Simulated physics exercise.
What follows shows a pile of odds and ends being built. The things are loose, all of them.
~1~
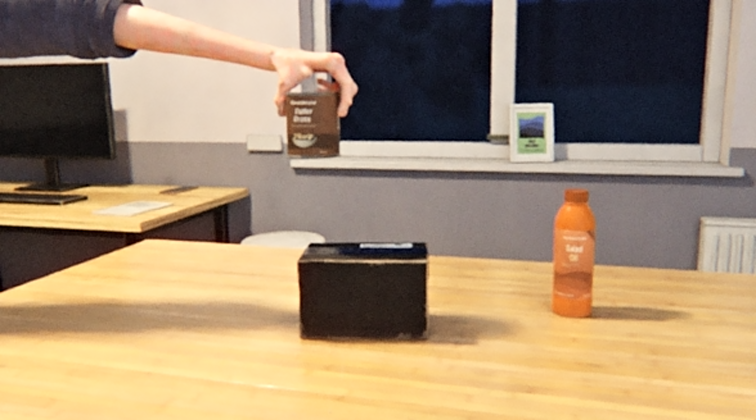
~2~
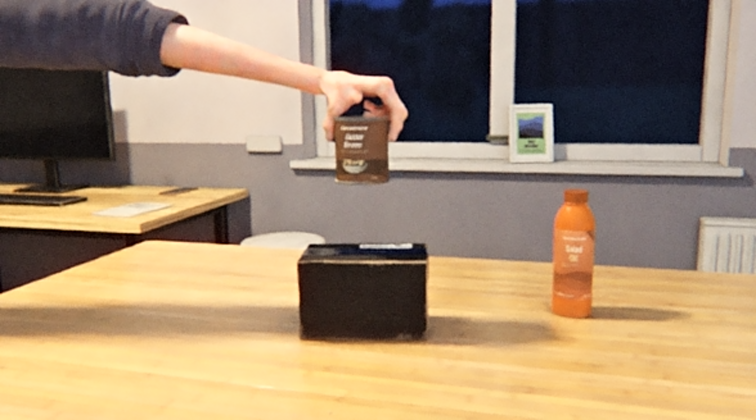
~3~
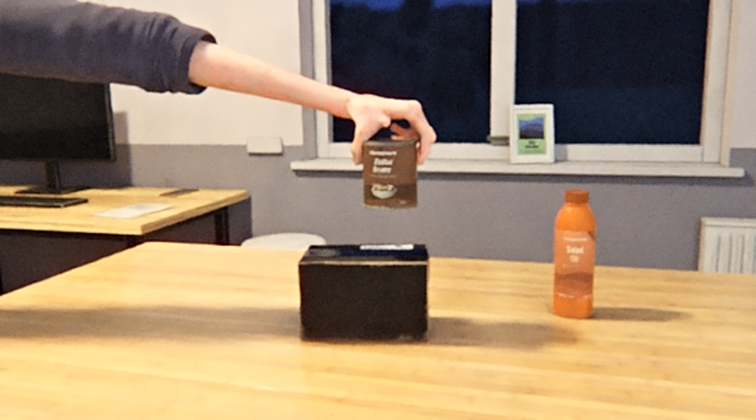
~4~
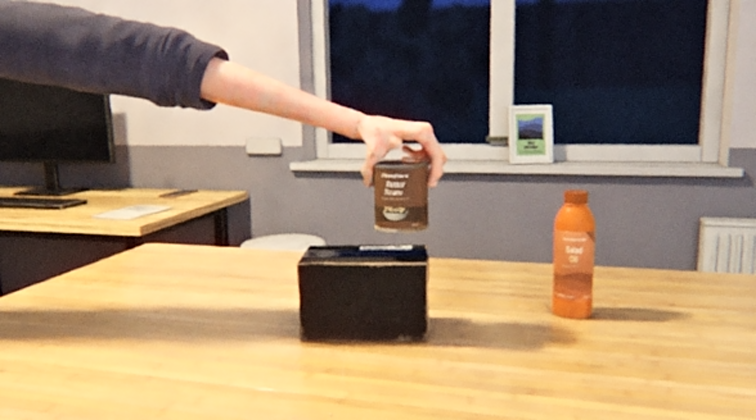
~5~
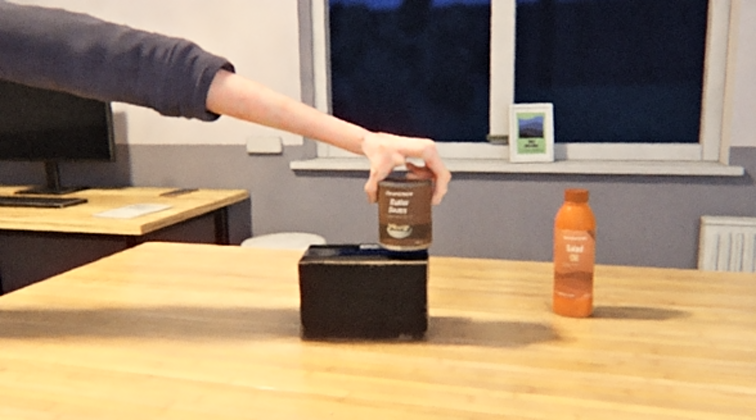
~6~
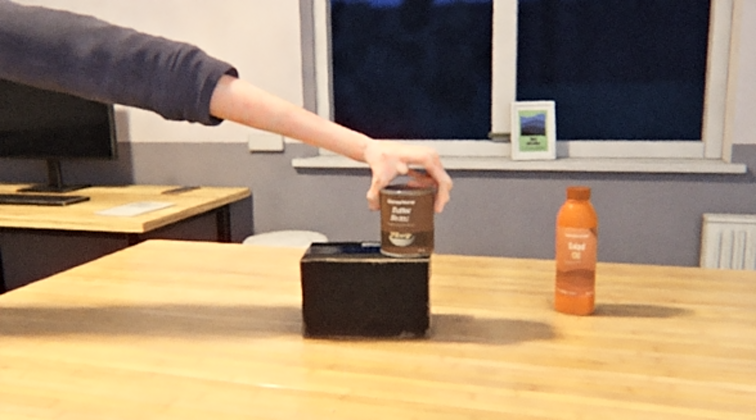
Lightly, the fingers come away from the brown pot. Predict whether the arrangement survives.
The tower stays put.
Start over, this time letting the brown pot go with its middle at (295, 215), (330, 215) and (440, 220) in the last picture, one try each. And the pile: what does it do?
Lab note - case 1: Collapse; case 2: No collapse; case 3: Collapse.
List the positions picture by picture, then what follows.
Still above its spot; brown pot (313, 125); orange bottle (574, 252), in the first frame.
Still above its spot; brown pot (362, 150); orange bottle (574, 253), in the second frame.
Still above its spot; brown pot (390, 174); orange bottle (575, 253), in the third frame.
Still above its spot; brown pot (401, 195); orange bottle (574, 253), in the fourth frame.
Still above its spot; brown pot (405, 212); orange bottle (574, 252), in the fifth frame.
Set down, still held; brown pot (407, 220); orange bottle (576, 250), in the sixth frame.
Then, 0.20 s on from there, no change.
Then, 0.60 s on from there, brown pot resting near (407, 220).
In the end, all 3 unmoved. At the end, from the last picture's camera, brown pot near (407, 220). The pile keeps its balance.
